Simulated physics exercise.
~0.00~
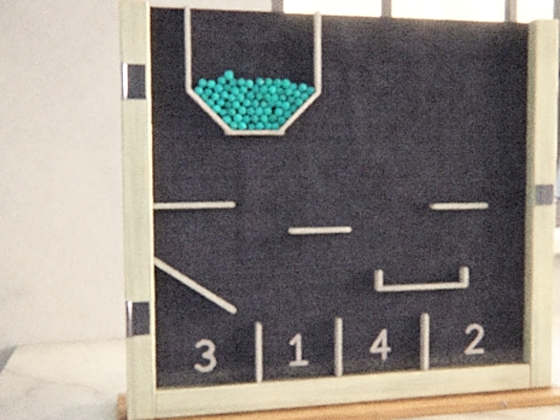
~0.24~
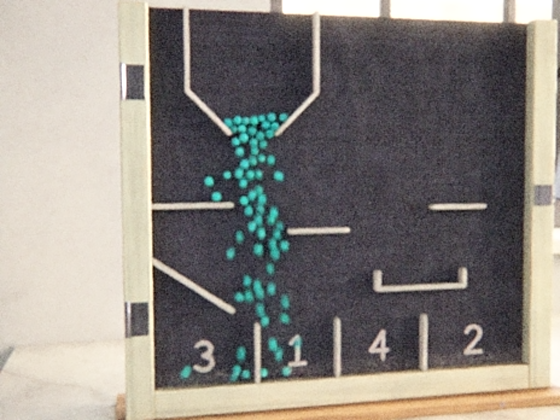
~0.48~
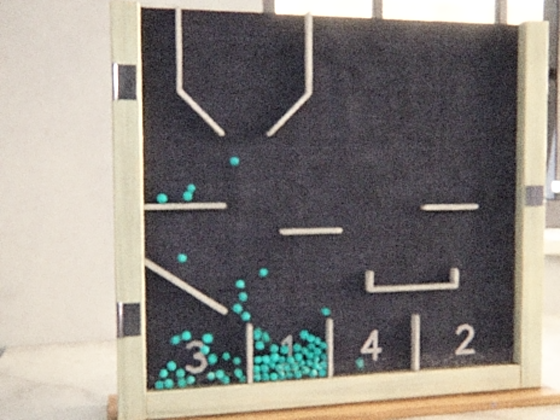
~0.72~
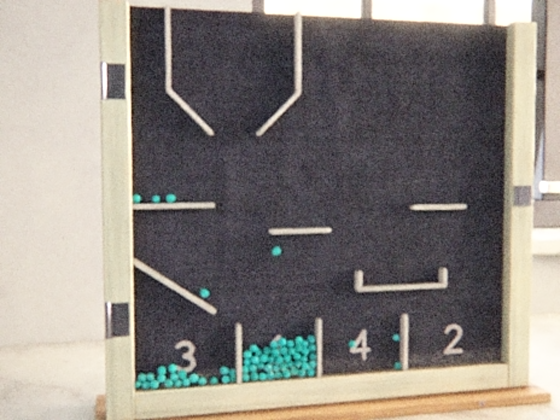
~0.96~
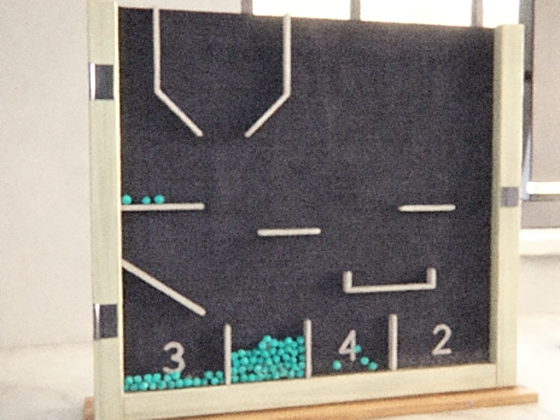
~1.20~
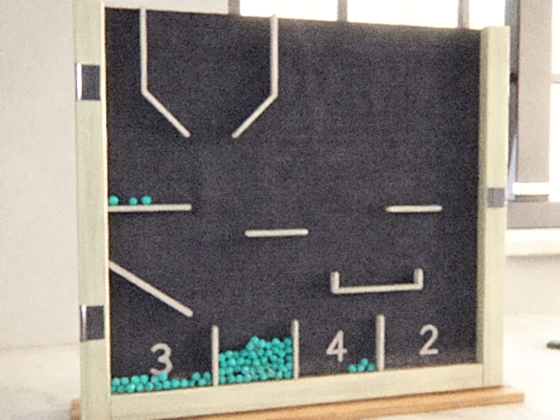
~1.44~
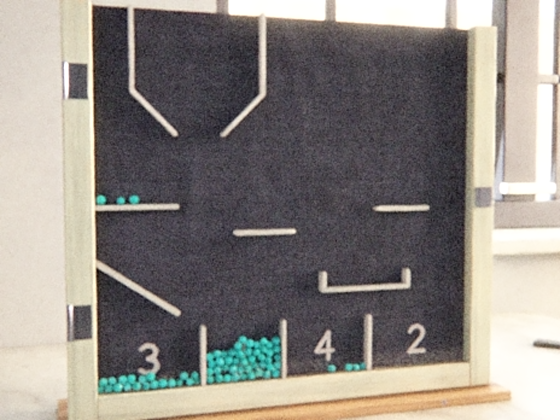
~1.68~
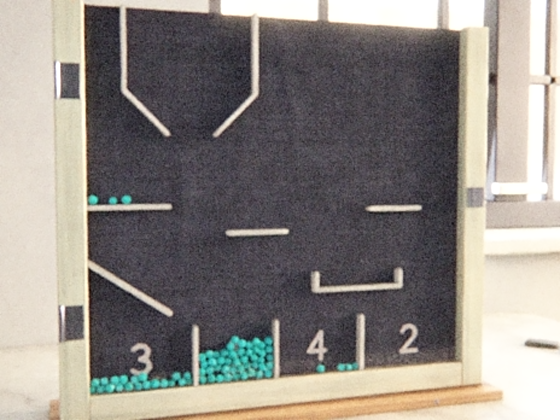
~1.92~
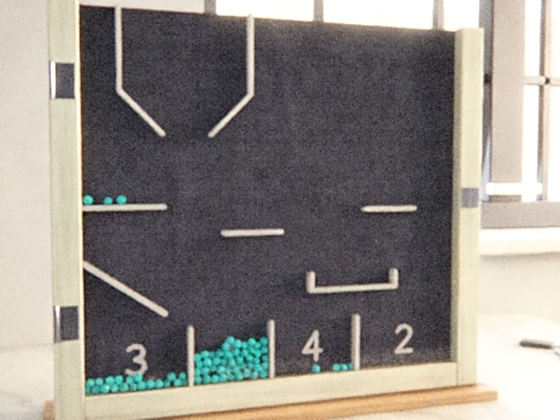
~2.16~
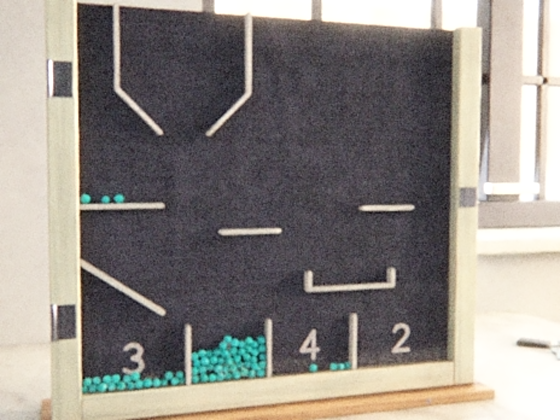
An upright display case with a dark back panel and a pale frame stands on a wooden base before a light wall and a barred window, seen from the front as the view pans slightly right. Turquoise beads fill a hopper at upper left, above fixed ledges and four numbered bins. The hopper opens and the beads pour down in a stream, scattering off the ledges. Most land in bin one, many in bin three, and a few reach bin four. The hopper empties and the beads settle, with bin two empty and three beads resting on the upper left ledge.
